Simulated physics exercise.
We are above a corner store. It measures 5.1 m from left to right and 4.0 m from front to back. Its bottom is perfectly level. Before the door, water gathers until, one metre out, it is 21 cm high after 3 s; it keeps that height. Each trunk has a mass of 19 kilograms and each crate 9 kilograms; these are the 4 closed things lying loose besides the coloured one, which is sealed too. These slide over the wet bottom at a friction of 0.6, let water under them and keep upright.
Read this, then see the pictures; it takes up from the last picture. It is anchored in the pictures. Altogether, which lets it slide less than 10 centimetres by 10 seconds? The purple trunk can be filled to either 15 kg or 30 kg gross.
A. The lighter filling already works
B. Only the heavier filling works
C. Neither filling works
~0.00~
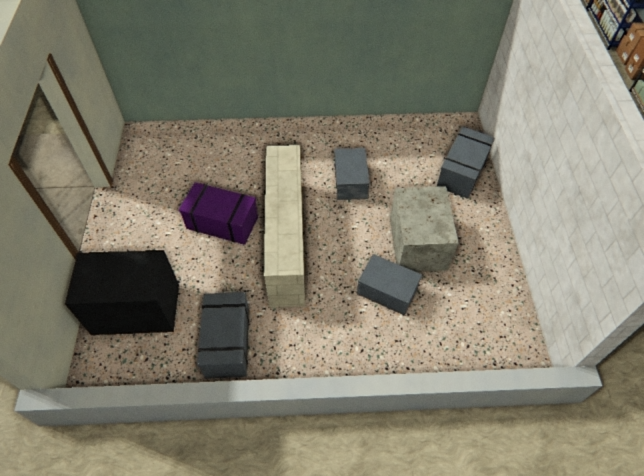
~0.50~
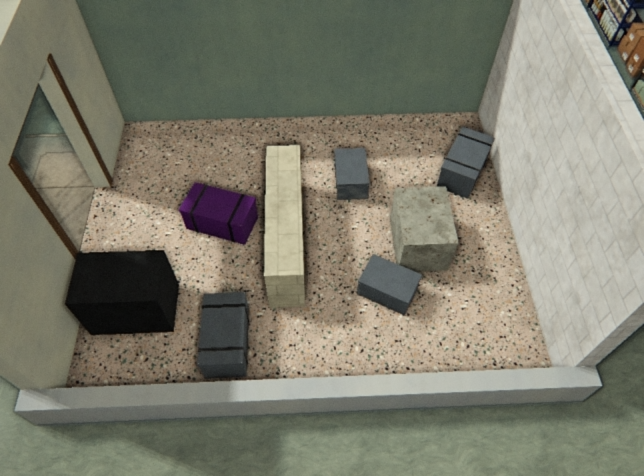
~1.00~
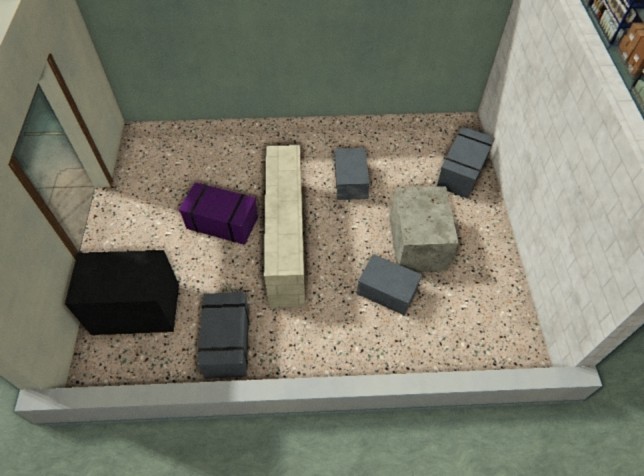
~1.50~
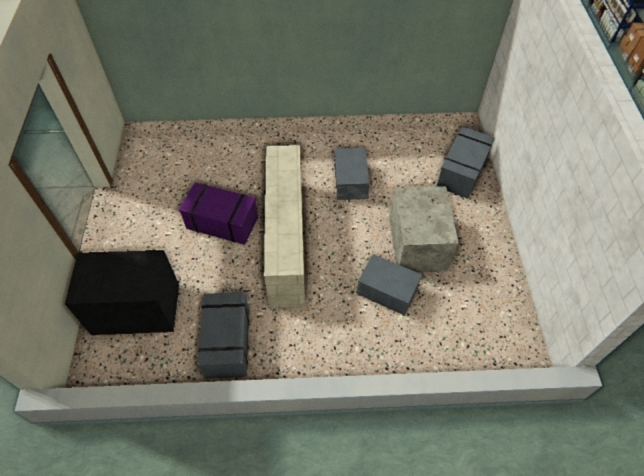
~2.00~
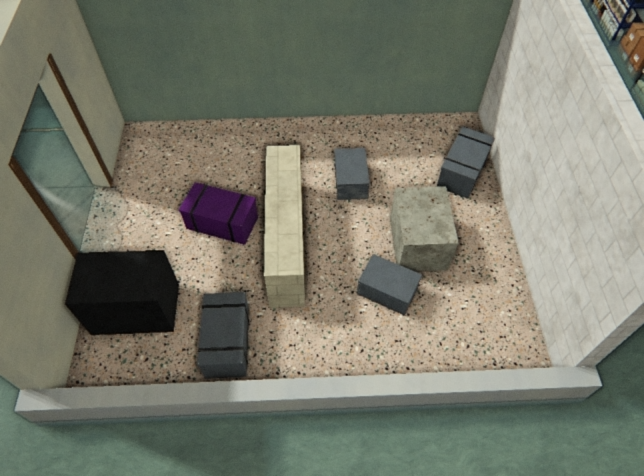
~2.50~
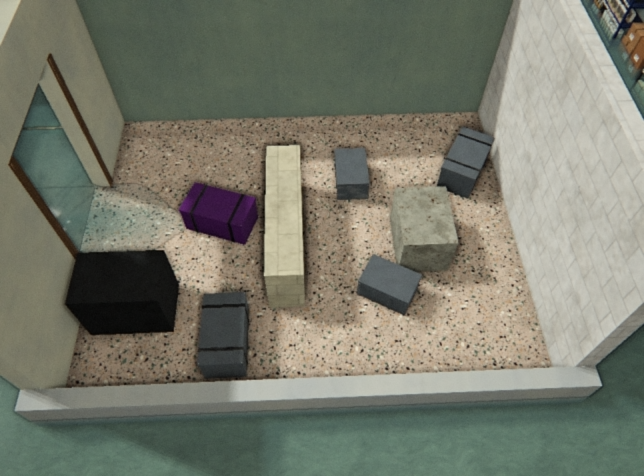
Neither filling works (C).
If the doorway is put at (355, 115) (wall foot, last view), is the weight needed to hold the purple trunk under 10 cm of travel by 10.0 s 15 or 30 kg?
I'd say the lighter one will work.
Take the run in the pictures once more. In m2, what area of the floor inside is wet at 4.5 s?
The covered patch comes to about 7.0 m2.
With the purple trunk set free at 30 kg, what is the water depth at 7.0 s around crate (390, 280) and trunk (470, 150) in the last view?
Some 1 cm at the first, some 4 cm at the second.
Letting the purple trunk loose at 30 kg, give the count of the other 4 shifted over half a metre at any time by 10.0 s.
The total is 2.
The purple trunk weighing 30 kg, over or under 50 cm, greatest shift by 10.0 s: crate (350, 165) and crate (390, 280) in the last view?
Below, below.
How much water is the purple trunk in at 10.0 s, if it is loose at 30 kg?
Around 6 cm.
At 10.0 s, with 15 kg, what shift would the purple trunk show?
I'd put it at roughly 200 cm.
After 3.5 s the purple trunk would be 13 cm from its start with 15 kg and 0 cm from its start with 30 kg; 5 cm of water round it then.
After 4.5 s the purple trunk would be 15 cm from its start with 15 kg and 15 cm from its start with 30 kg; 8 cm of water round it then.
After 7.0 s the purple trunk would be 143 cm from its start with 15 kg and 106 cm from its start with 30 kg; 8 cm of water round it then.
After 10.0 s the purple trunk would be 217 cm from its start with 15 kg and 247 cm from its start with 30 kg; 6 cm of water round it then.
